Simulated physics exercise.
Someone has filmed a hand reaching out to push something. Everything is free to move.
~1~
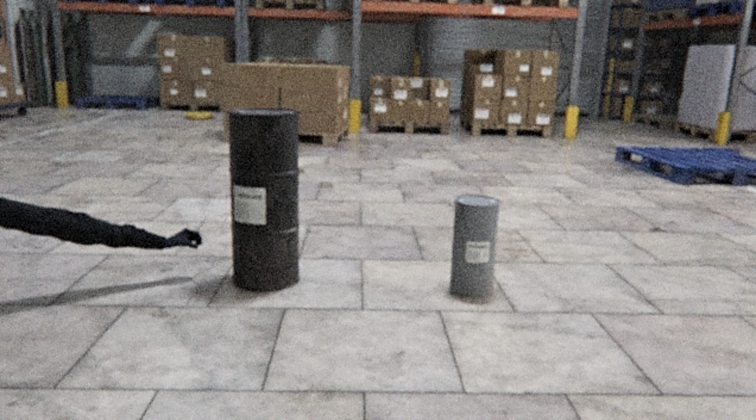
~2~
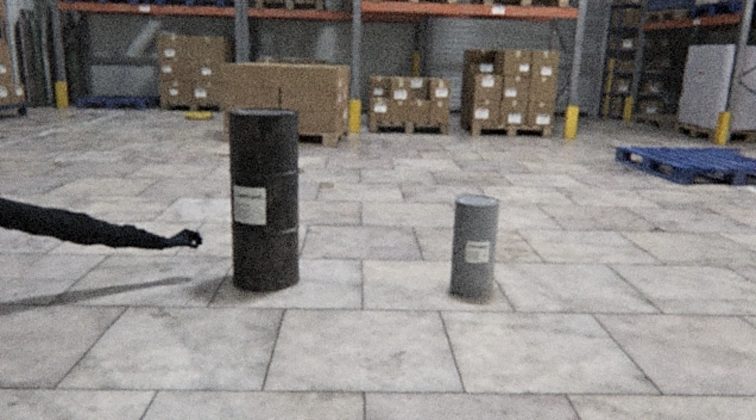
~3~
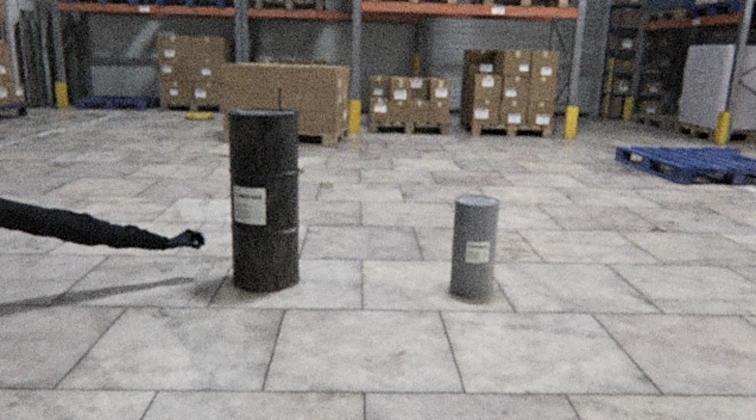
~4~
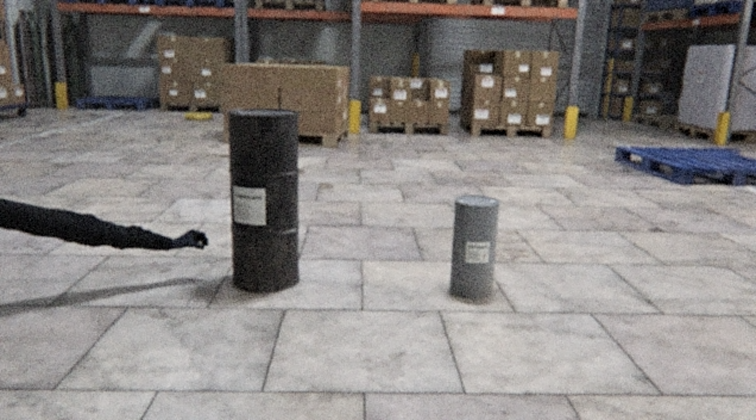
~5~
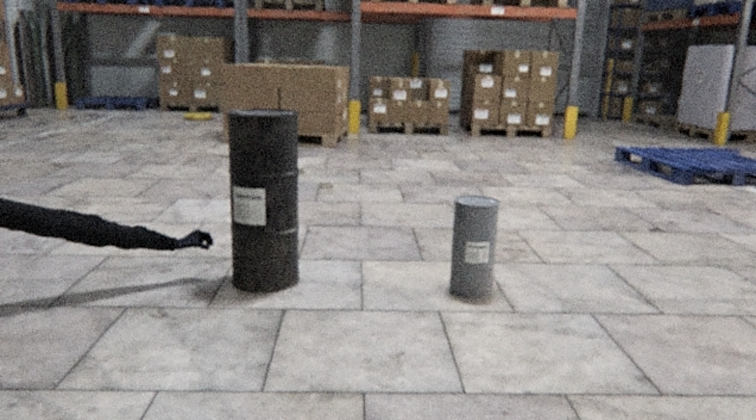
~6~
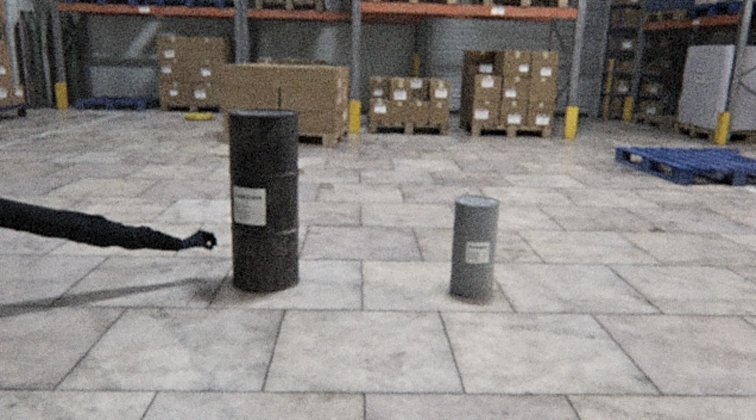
Dark-sleeved arm inching right toward a tall black drum, which stands still beside a smaller grey drum on a warehouse floor.
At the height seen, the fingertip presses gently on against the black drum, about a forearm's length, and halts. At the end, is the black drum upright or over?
The black drum stays upright.
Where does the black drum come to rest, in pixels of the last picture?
Around (345, 201).
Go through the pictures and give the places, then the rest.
The first picture shows black drum (265, 198).
The second picture shows black drum (265, 198).
The third picture shows black drum (265, 198).
The fourth picture shows black drum (265, 199).
The fifth picture shows black drum (265, 199).
The sixth picture shows black drum (265, 199).
Then, 0.60 s after the last picture, black drum slid a little near (288, 199).
Then, 1.10 s after the last picture, black drum slid about its own width near (320, 200).
At rest, moved from the start, black drum. Seen from the same camera at the end, black drum near (345, 201).
